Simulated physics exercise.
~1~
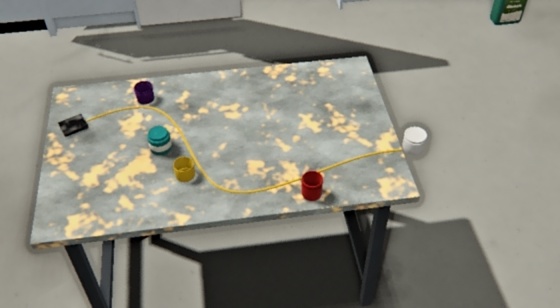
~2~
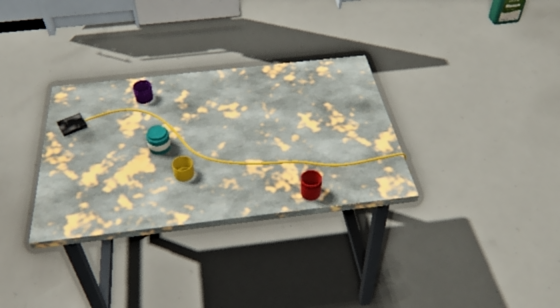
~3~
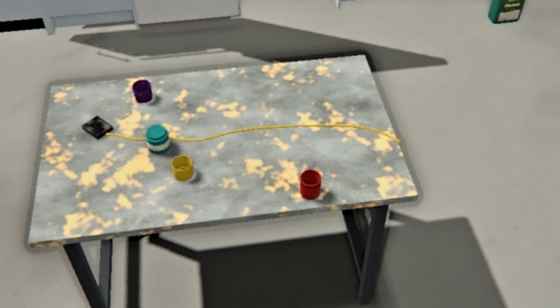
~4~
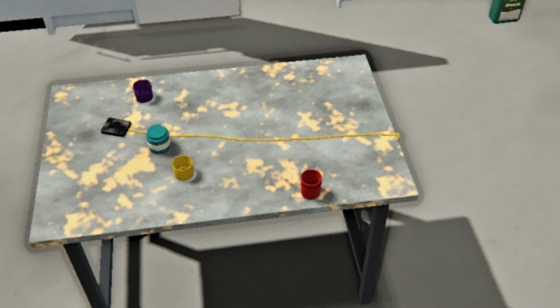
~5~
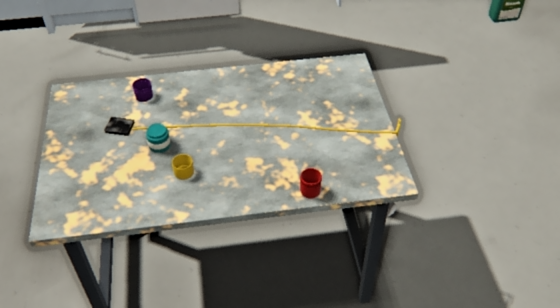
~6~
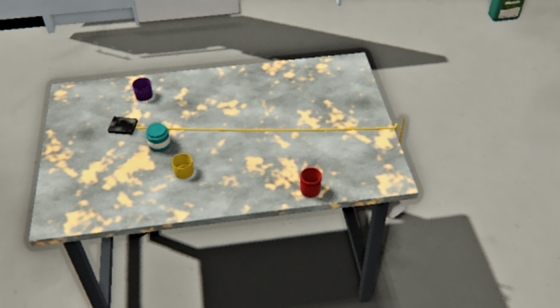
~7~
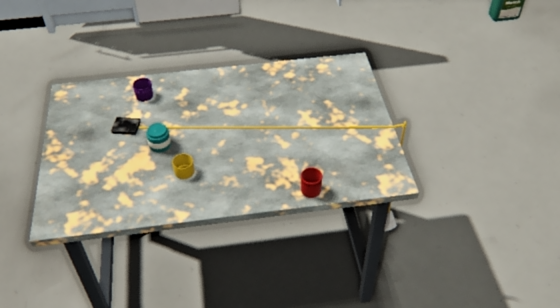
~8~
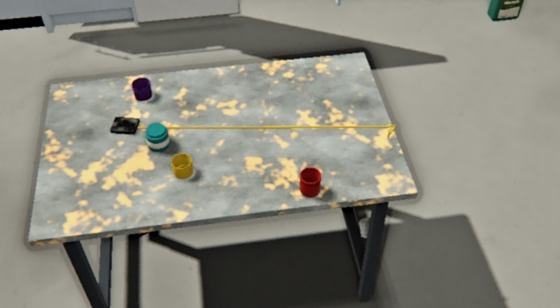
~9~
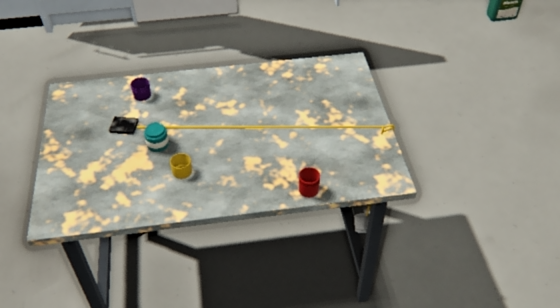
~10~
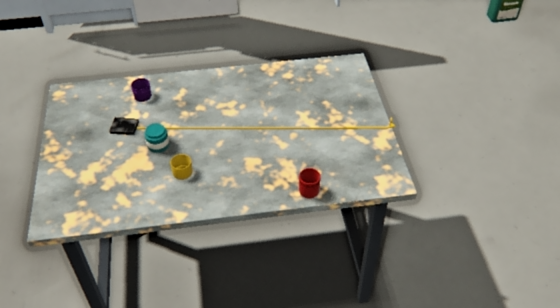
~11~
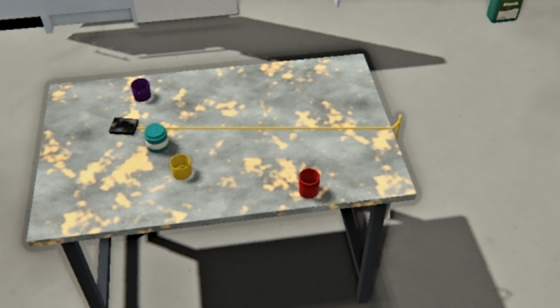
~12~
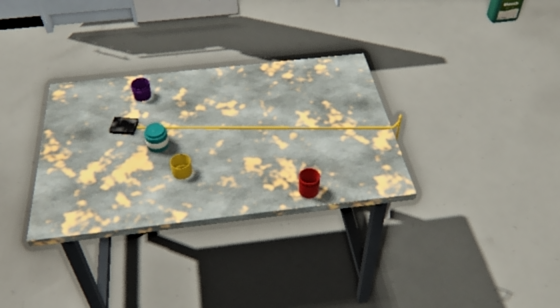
A white speaker dropped off the right edge of a table, and its yellow cable straightened, dragging a black phone right until it stopped beside the teal jar. The cups and jar stayed put while the cable's end shifted slightly at the edge.
